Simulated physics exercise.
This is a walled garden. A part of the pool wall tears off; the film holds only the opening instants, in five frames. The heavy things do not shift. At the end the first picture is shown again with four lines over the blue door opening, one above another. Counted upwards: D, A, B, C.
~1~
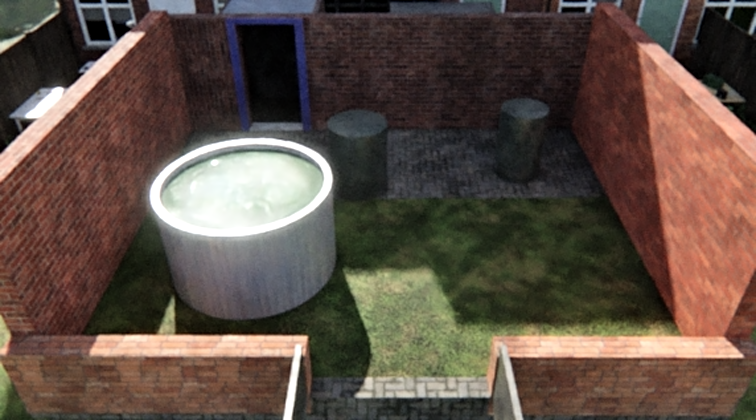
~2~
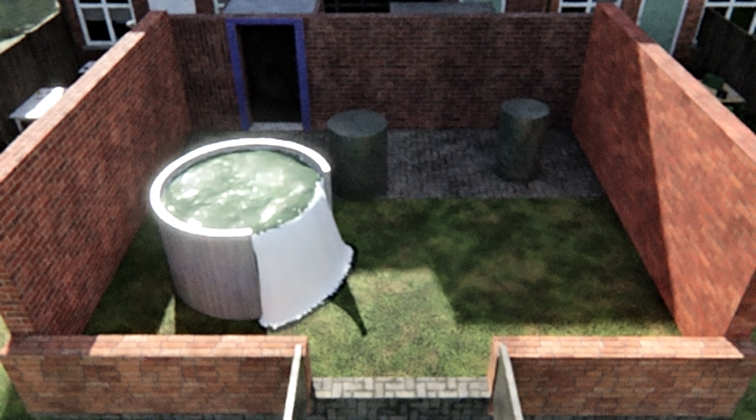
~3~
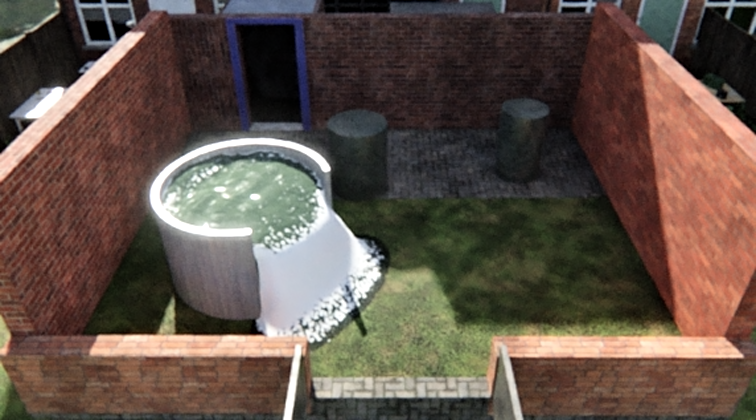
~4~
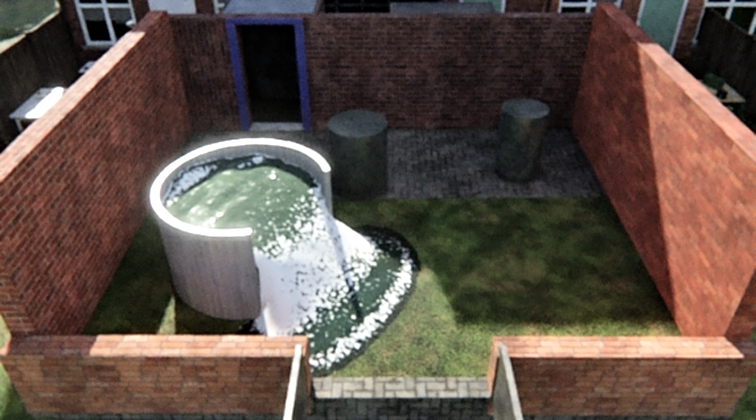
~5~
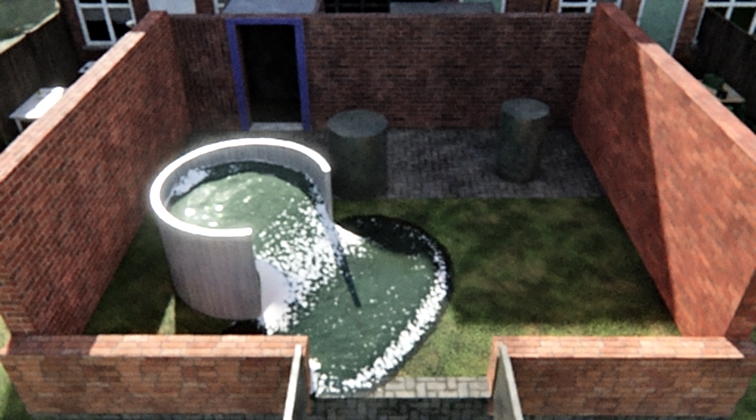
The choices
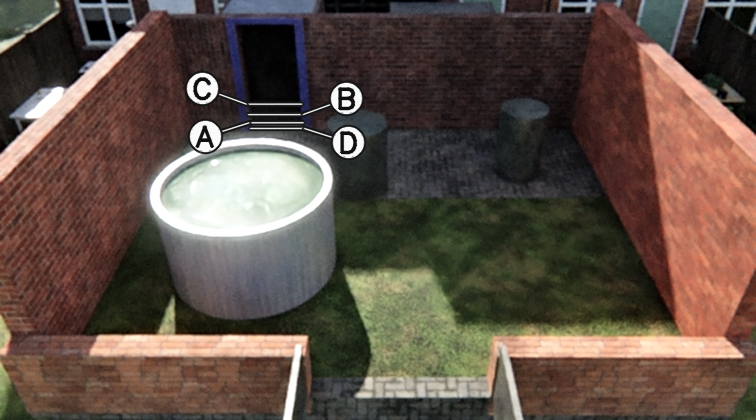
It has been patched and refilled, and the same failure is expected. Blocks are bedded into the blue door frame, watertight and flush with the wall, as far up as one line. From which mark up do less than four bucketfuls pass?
D.
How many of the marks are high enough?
All of them.
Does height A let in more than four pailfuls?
No, that is safe.
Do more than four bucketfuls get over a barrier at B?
No.
On the marked copy, A at (276, 122); B at (275, 114); C at (274, 104); D at (277, 128); from the bottom up D, A, B, C.
Choosing A, nothing gets over.
Choosing B, nothing gets over.
Choosing C, nothing gets over.
Choosing D, nothing gets over.
